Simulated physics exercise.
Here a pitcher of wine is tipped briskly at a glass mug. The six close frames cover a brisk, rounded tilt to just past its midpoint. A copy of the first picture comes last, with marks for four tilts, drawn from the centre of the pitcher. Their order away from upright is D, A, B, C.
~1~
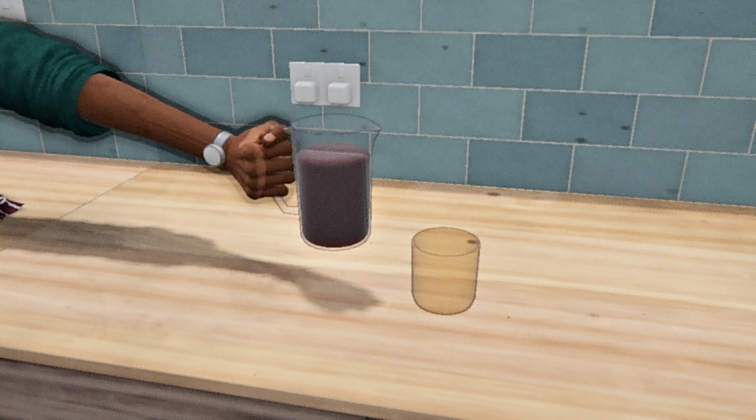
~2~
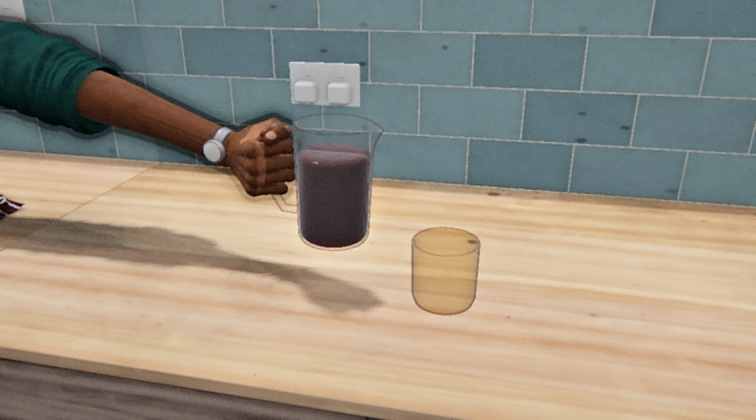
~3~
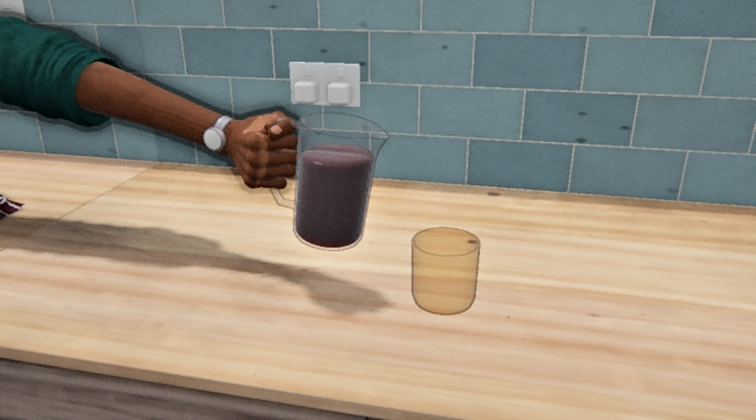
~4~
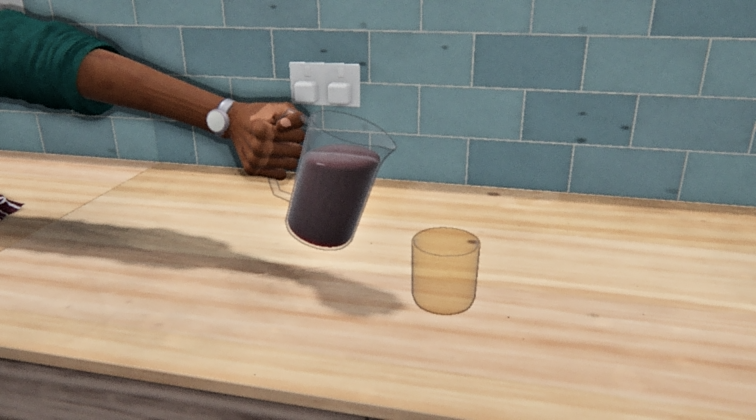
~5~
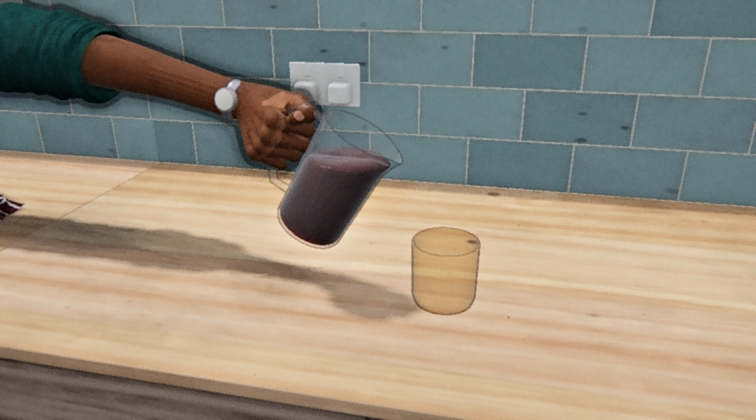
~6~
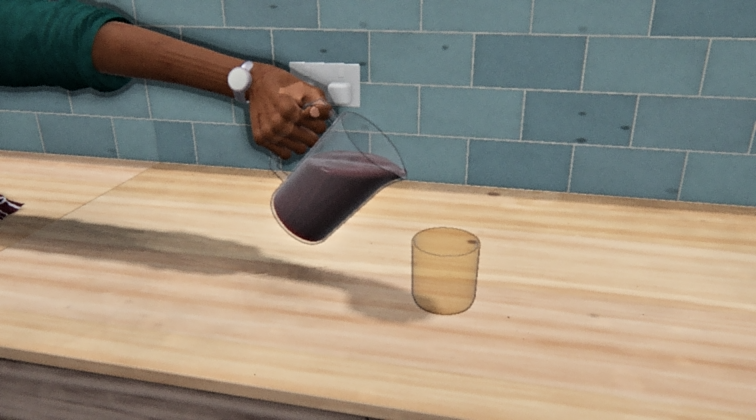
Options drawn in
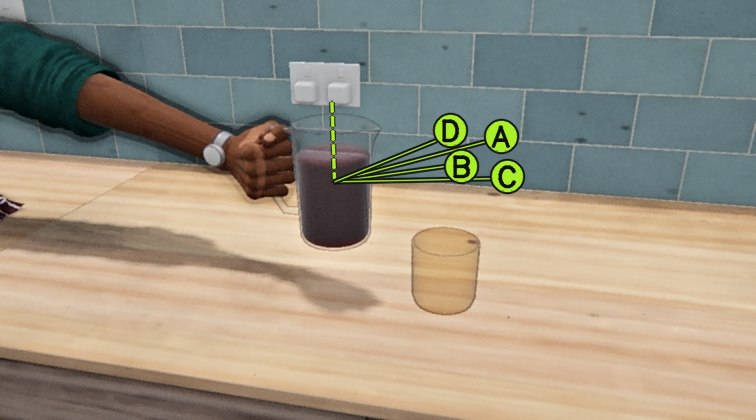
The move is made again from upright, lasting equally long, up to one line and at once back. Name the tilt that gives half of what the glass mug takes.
D beats the others.
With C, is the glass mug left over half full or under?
Over half.
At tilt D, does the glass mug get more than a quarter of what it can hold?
Yes, clearly.
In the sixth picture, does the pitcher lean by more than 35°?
Yes, it does.
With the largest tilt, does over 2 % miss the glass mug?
Yes, it does.
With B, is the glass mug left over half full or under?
Over.
On the marked copy, A at (485, 141); B at (444, 166); C at (490, 178); D at (436, 140).
If A is chosen, the glass mug ends with about 74 % of what it can hold.
If B is chosen, the glass mug ends with about 95 % of what it can hold; 3 % of the wine is spilt.
If C is chosen, the glass mug is filled to the brim; 13 % of the wine is spilt.
If D is chosen, the glass mug ends with about 50 % of what it can hold.
